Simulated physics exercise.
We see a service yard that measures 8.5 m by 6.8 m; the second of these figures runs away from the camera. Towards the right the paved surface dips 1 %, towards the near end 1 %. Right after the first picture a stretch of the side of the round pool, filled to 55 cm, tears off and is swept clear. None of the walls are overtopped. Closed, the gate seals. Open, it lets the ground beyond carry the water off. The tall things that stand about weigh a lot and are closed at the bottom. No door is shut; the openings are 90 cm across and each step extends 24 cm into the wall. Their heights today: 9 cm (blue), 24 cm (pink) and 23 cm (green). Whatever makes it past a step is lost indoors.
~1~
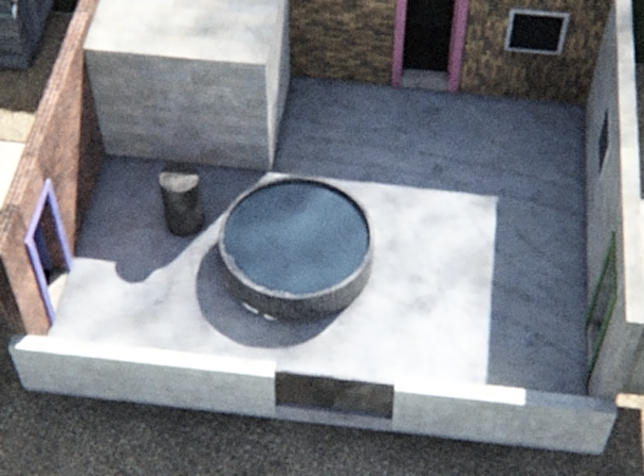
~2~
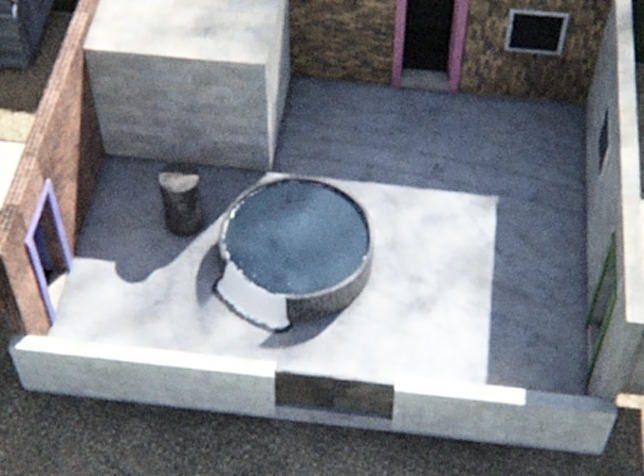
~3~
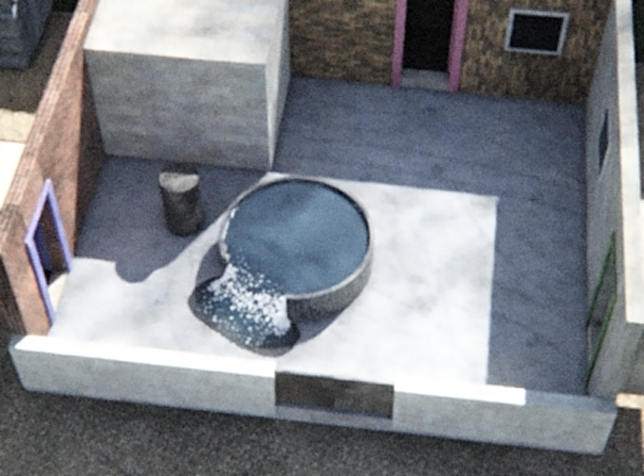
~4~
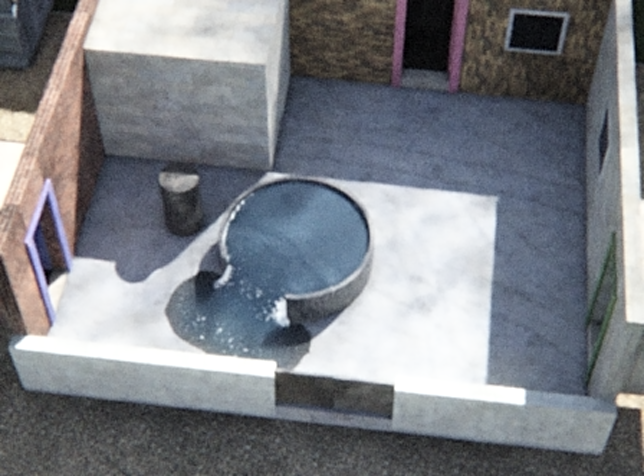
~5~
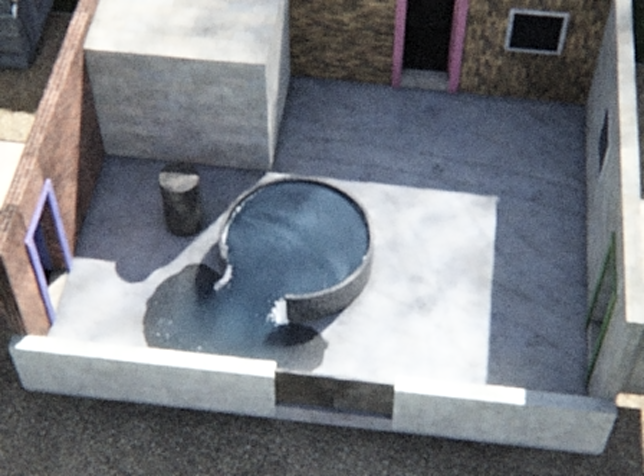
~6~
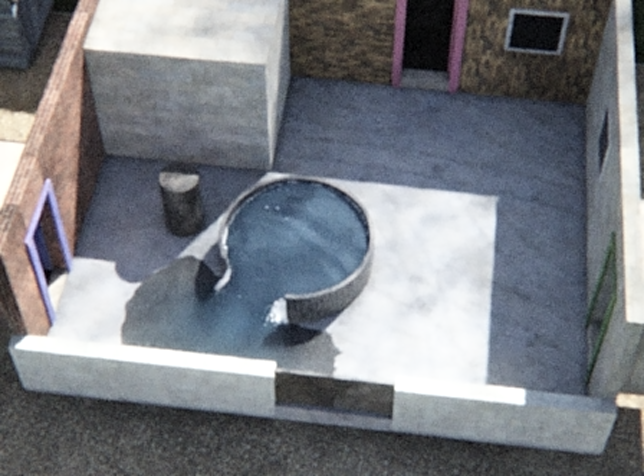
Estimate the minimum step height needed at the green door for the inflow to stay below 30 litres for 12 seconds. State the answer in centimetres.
An estimate of the minimum is 5.5 cm.
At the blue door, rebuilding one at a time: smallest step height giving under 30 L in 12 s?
At the blue door it takes roughly 15 centimetres.
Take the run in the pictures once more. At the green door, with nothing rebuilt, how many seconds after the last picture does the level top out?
I'd guess close to 3.5 seconds.
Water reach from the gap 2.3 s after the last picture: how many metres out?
I make it some 4.8 m.
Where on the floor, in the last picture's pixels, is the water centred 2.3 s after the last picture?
Centre estimate: (235, 301) px, approximately.
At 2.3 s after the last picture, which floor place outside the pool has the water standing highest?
At about pixel (63, 367).
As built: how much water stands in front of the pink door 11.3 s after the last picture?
It works out to about 2.5 centimetres deep.
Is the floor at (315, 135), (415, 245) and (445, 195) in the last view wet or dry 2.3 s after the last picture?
Untouched, untouched, untouched.
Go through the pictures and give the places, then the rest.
The round pool at (297, 237) is whole and still, 55 cm deep; the green door at (599, 317) is dry, in the first picture.
The front is at (219, 294), 0.3 m from the gap at (251, 298); 0.3 m2 of floor is wet, 55 cm left at the back, in the second picture.
The gap is at (251, 300), the front 0.7 m out at (199, 314); the back of the round pool holds 55 cm, in the third picture.
Water pours out at (251, 300) and has run 1.2 m, to (183, 335); about 6 cm deep outside, 55 cm at the back, in the fourth picture.
The gap is at (251, 300), the front 1.6 m out at a hidden place; the back of the round pool holds 54 cm, in the fifth picture.
The gap is at (251, 300), the front 2.1 m out at a hidden place; the back of the round pool holds 50 cm; the green door at (599, 317), 5.4 m from the gap, is still 4.5 m from the nearest water, in the sixth picture.
Then, 0.7 s after the last picture water covers 15 % of the floor, deepest (37 cm) near (213, 375); it has not reached the green door.
Then, 2.3 s after the last picture water covers 30 % of the floor, deepest (35 cm) near (63, 367); it has not reached the green door.
Then, 11.3 s after the last picture water covers 90 % of the floor, deepest (10 cm) near (188, 382); 7 cm at the green door, 0 litres in over its 23 cm step.
At the green door as built, the water peaked near 10 cm, 3.7 s after the last picture.
With a step of 4.5 cm, 51 litres would have come in within the 12 s; with 6.5 cm, 14 litres. So under 30 litres takes about 5.5 cm.
